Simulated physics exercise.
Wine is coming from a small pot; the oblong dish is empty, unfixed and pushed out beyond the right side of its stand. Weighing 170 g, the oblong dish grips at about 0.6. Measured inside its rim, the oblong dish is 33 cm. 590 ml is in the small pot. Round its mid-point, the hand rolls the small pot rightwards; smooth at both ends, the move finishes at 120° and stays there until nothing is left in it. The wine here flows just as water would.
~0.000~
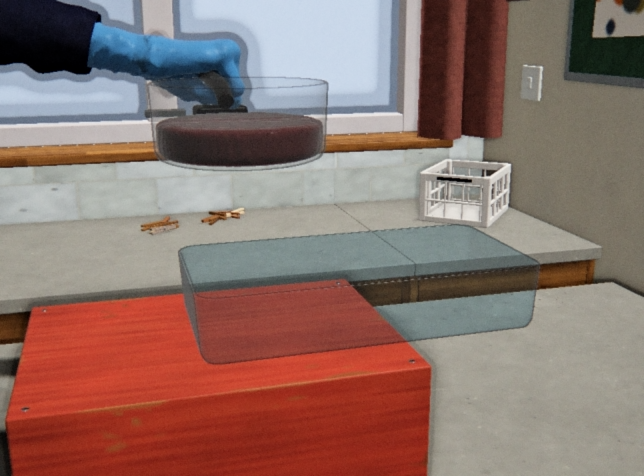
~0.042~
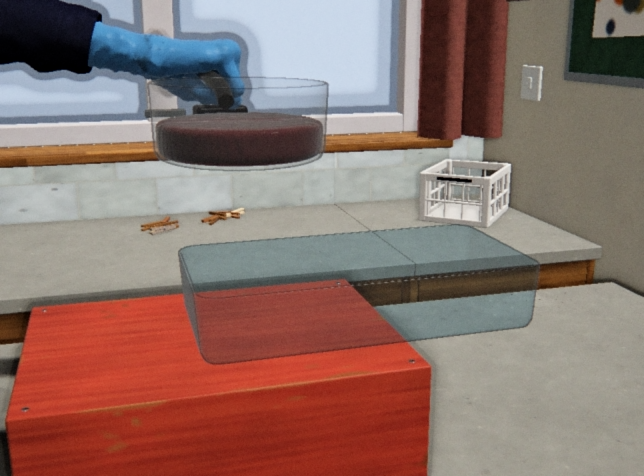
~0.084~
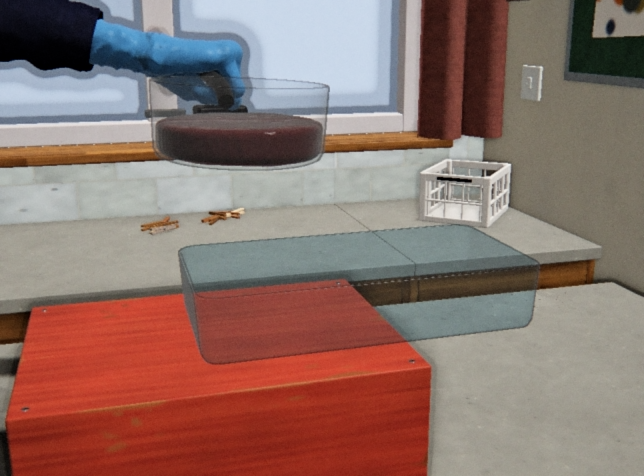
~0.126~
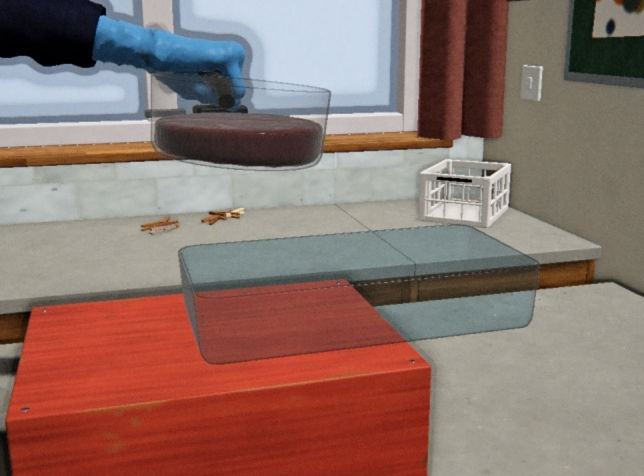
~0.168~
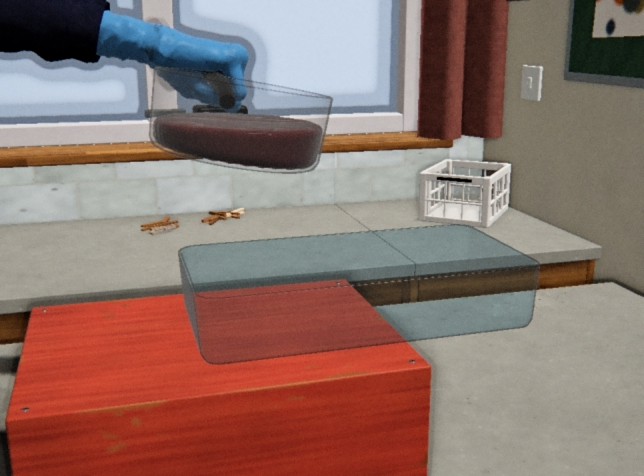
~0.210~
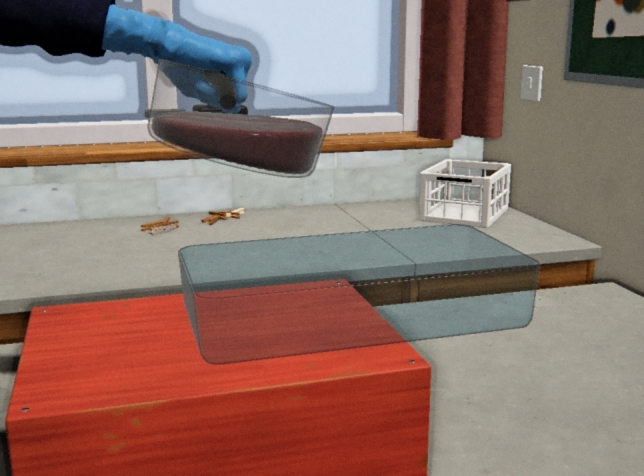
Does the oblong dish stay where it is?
Yes.
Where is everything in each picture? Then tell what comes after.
It leans 0°; its right rim is at (323, 83); the wine meets the walls at (155, 125) and (319, 119); the oblong dish's rim runs from (187, 273) to (502, 245); the block's edge is at (426, 368), in the first picture.
It leans 1°; its right rim is at (324, 84); the wine meets the walls at (155, 125) and (318, 120), in the second picture.
It leans 3°; its right rim is at (325, 87); the wine meets the walls at (155, 123) and (318, 120), in the third picture.
It leans 6°; its right rim is at (326, 92); the wine meets the walls at (154, 122) and (317, 122), in the fourth picture.
It leans 10°; its right rim is at (327, 99); the wine meets the walls at (153, 121) and (319, 124), in the fifth picture.
It leans 16°; its right rim is at (328, 108); the wine meets the walls at (152, 119) and (319, 125), in the sixth picture.
Then, 0.56 s in, the tilt is 85° and 37 per cent is still to pour; the oblong dish lies level with 15 per cent in it.
Then, 0.82 s in, the tilt is 118° and 4 per cent is still to pour; the oblong dish lies level with 81 per cent in it.
Then, 1.10 s in, the tilt is 120° and 0 per cent is still to pour; the oblong dish lies level with 95 per cent in it.
Then, 1.39 s in, the tilt is 120° and 0 per cent is still to pour; the oblong dish lies level with 95 per cent in it.
Finally, the oblong dish lies level with 95 per cent in it.
